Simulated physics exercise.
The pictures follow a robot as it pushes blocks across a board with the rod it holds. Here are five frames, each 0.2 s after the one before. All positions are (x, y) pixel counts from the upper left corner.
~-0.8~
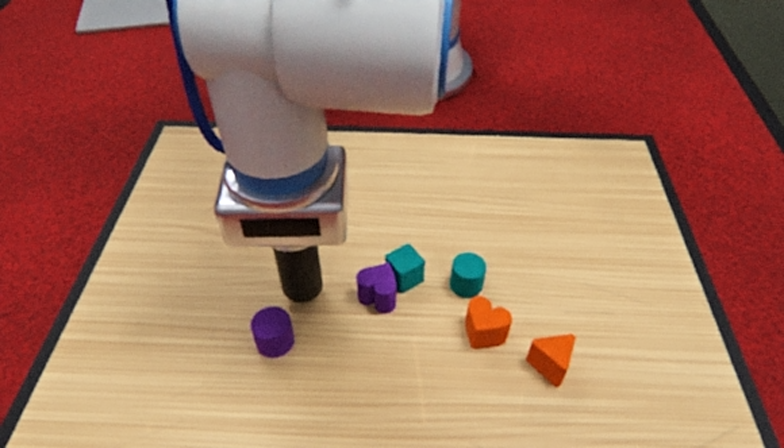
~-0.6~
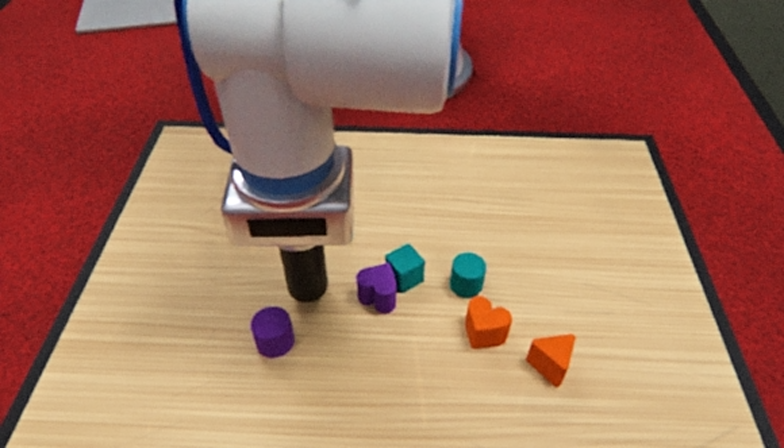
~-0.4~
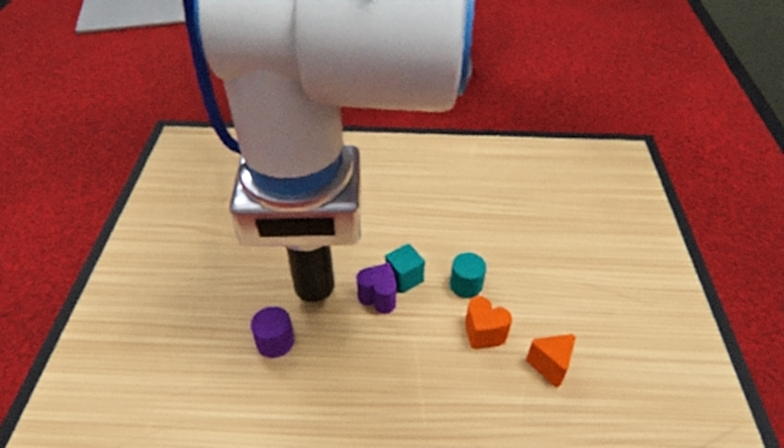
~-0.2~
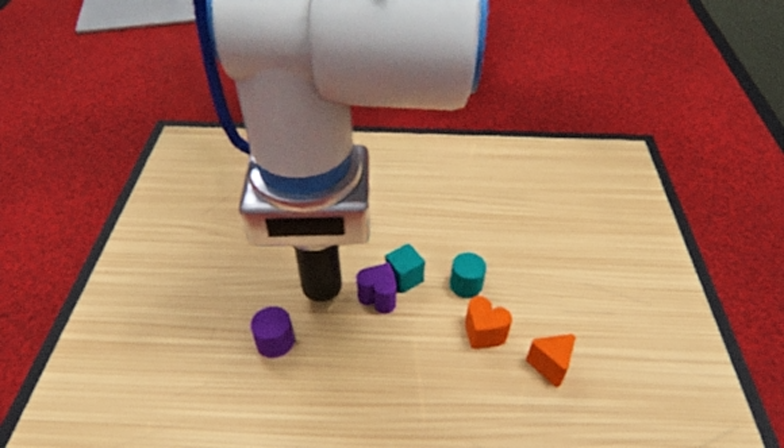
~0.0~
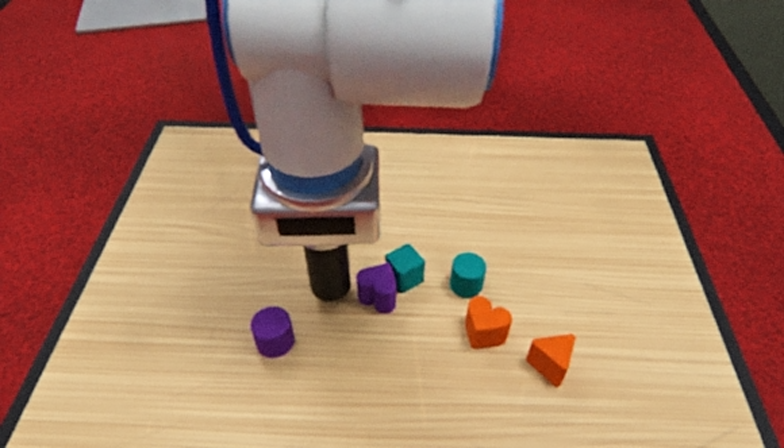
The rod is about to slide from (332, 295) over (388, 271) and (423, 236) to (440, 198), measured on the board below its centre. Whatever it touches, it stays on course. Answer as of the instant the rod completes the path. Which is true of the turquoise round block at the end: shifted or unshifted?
By then it is still where it was.
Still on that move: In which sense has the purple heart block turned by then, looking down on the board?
It spins with the clock.
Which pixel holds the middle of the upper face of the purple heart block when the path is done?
The middle of its upper face should be somewhere near (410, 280).
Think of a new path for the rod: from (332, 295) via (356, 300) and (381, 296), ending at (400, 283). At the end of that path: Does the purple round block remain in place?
I'd say yes.
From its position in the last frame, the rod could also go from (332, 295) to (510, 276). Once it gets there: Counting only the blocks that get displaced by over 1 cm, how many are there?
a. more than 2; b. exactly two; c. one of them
a
On the path given first. One third of the way, rod at (388, 262); purple heart block at (409, 280), turned 70° clockwise; turquoise square block at (426, 254), turned 35° anticlockwise.
Two thirds of the way, rod at (424, 226); purple heart block at (410, 280), turned 70° clockwise; turquoise square block at (445, 249).
At the end, rod at (441, 188); purple heart block at (410, 280), turned 70° clockwise; turquoise square block at (445, 249); turquoise round block still.
